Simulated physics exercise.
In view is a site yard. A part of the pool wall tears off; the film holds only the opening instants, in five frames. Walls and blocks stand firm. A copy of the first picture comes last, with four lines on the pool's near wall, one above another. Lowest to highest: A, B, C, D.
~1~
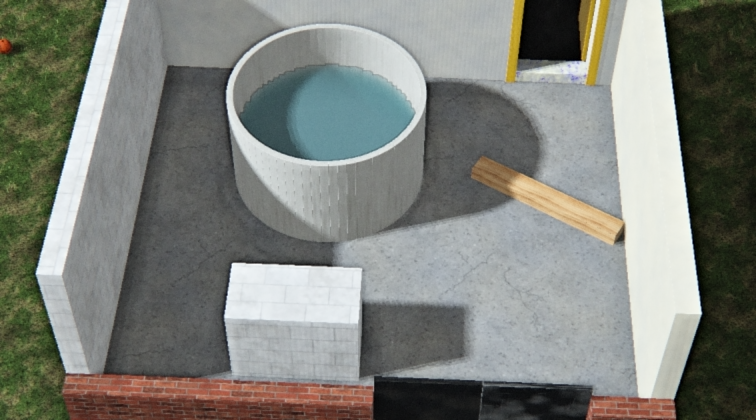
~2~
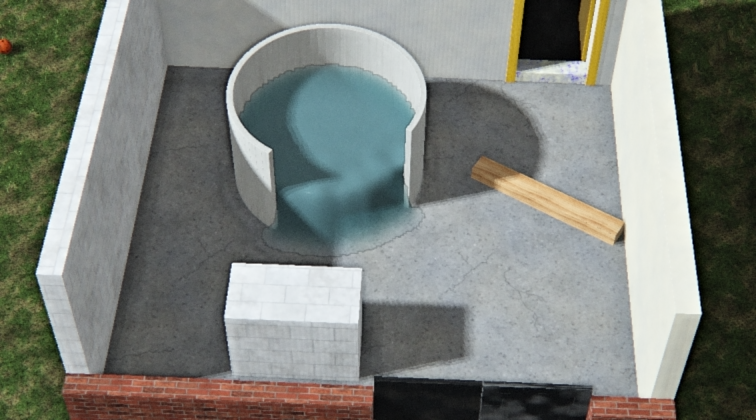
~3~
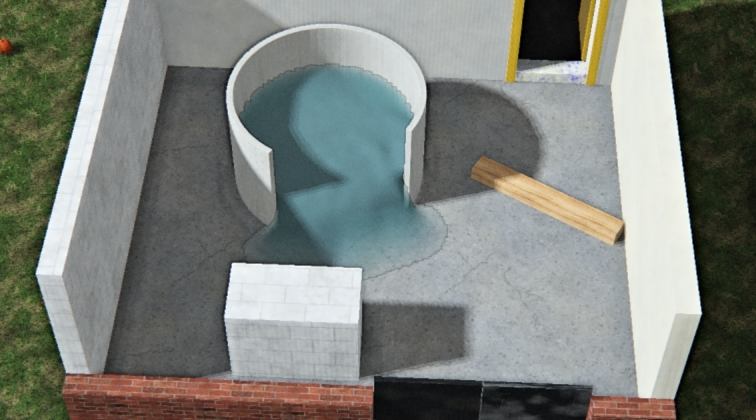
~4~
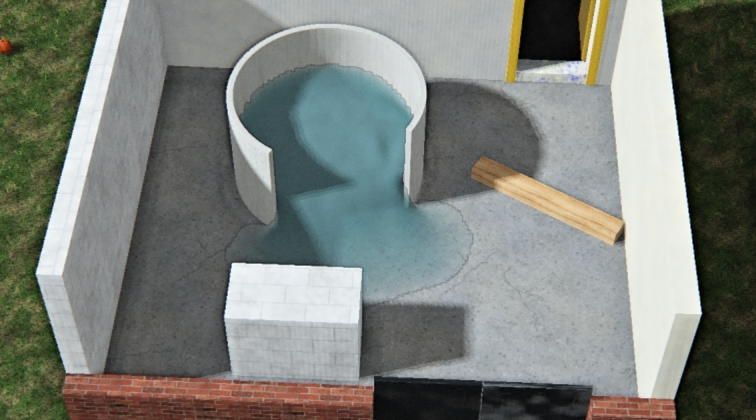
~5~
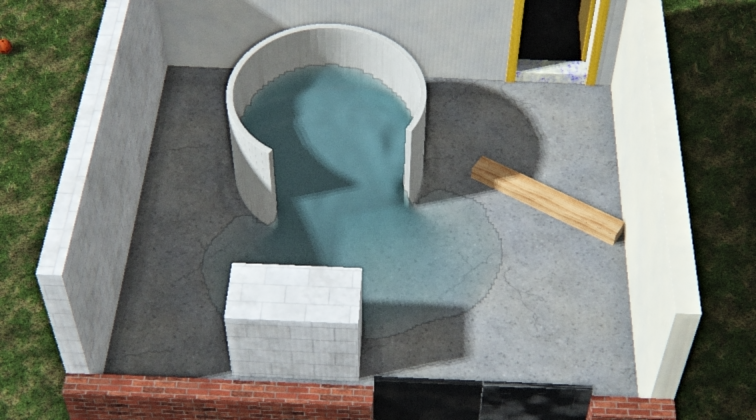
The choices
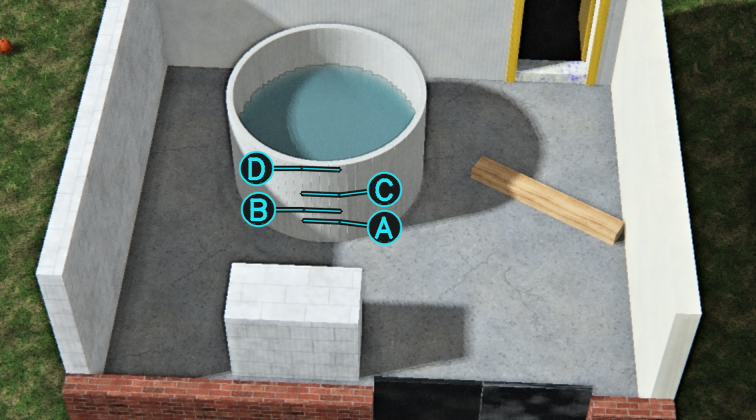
In a walled yard, a round pool's front opens and water spreads across the ground.
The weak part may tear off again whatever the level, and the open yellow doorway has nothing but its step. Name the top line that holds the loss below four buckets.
Level C just does it.
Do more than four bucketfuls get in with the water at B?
No, not at all.
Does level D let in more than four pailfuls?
Yes, that goes wrong.
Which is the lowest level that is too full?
Here it is level D.
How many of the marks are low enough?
Three.
On the marked copy, A at (322, 221); B at (321, 210); C at (321, 194); D at (320, 169); from the bottom up A, B, C, D.
With A, nothing gets over.
With B, nothing gets over.
With C, a bucket or two gets in.
With D, about 15 bucketfuls get in.
